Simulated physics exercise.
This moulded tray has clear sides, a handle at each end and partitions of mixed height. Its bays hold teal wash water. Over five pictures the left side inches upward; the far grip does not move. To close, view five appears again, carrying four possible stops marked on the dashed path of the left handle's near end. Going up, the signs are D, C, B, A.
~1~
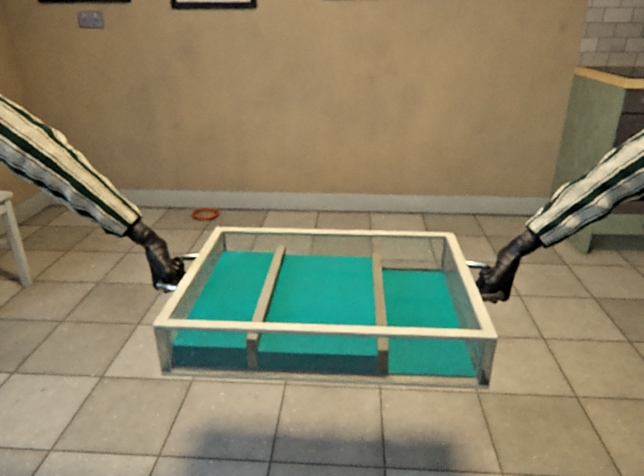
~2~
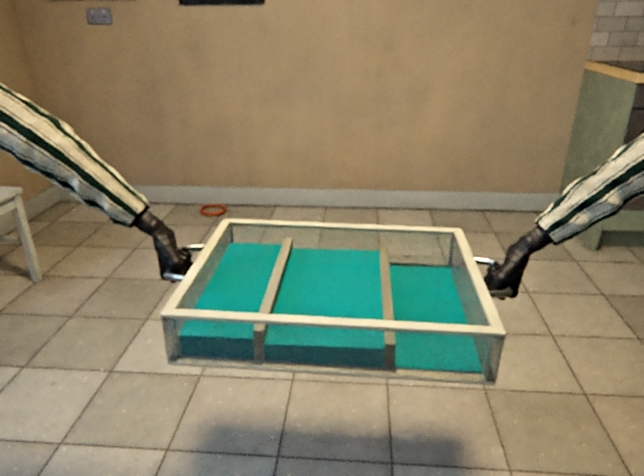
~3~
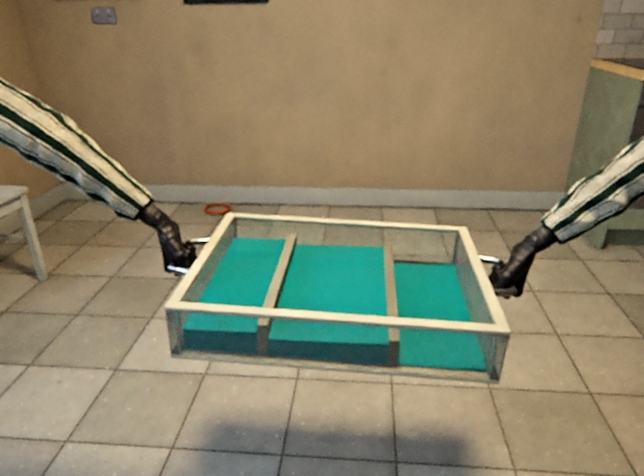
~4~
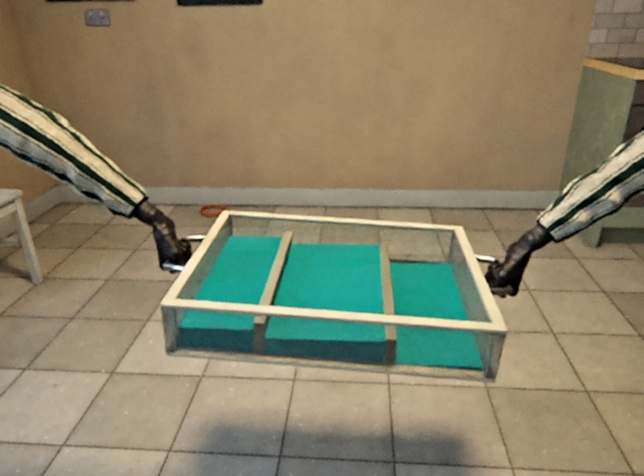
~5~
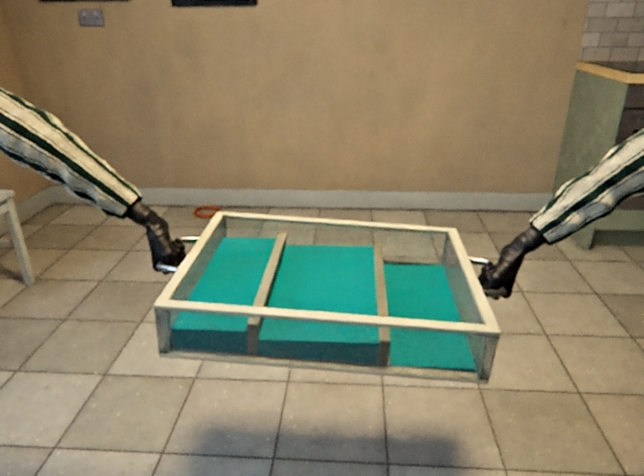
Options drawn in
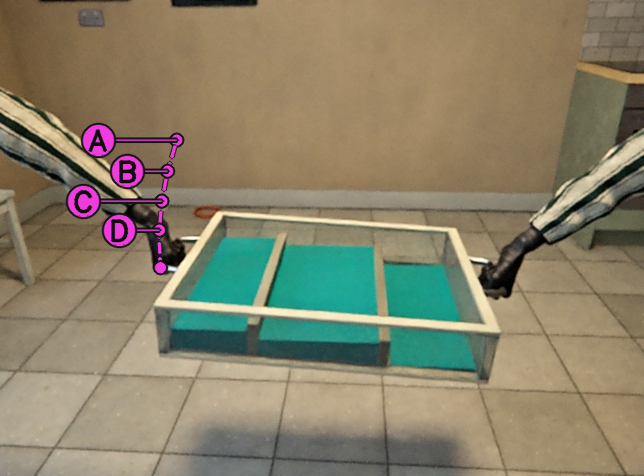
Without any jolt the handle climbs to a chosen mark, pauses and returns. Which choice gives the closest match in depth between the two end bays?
Go for B.
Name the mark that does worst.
That is mark D.
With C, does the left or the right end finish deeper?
The left one.
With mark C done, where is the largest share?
It is the left one.
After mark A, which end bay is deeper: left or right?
The right end bay.
On the marked copy, A at (176, 140); B at (167, 171); C at (161, 201); D at (159, 230).
For mark A, the right end bay stands much deeper than the other; nothing spills.
For mark B, the two end bays stand about equally deep; nothing spills.
For mark C, the left end bay stands much deeper than the other; nothing spills.
For mark D, the left end bay stands much deeper than the other; nothing spills.
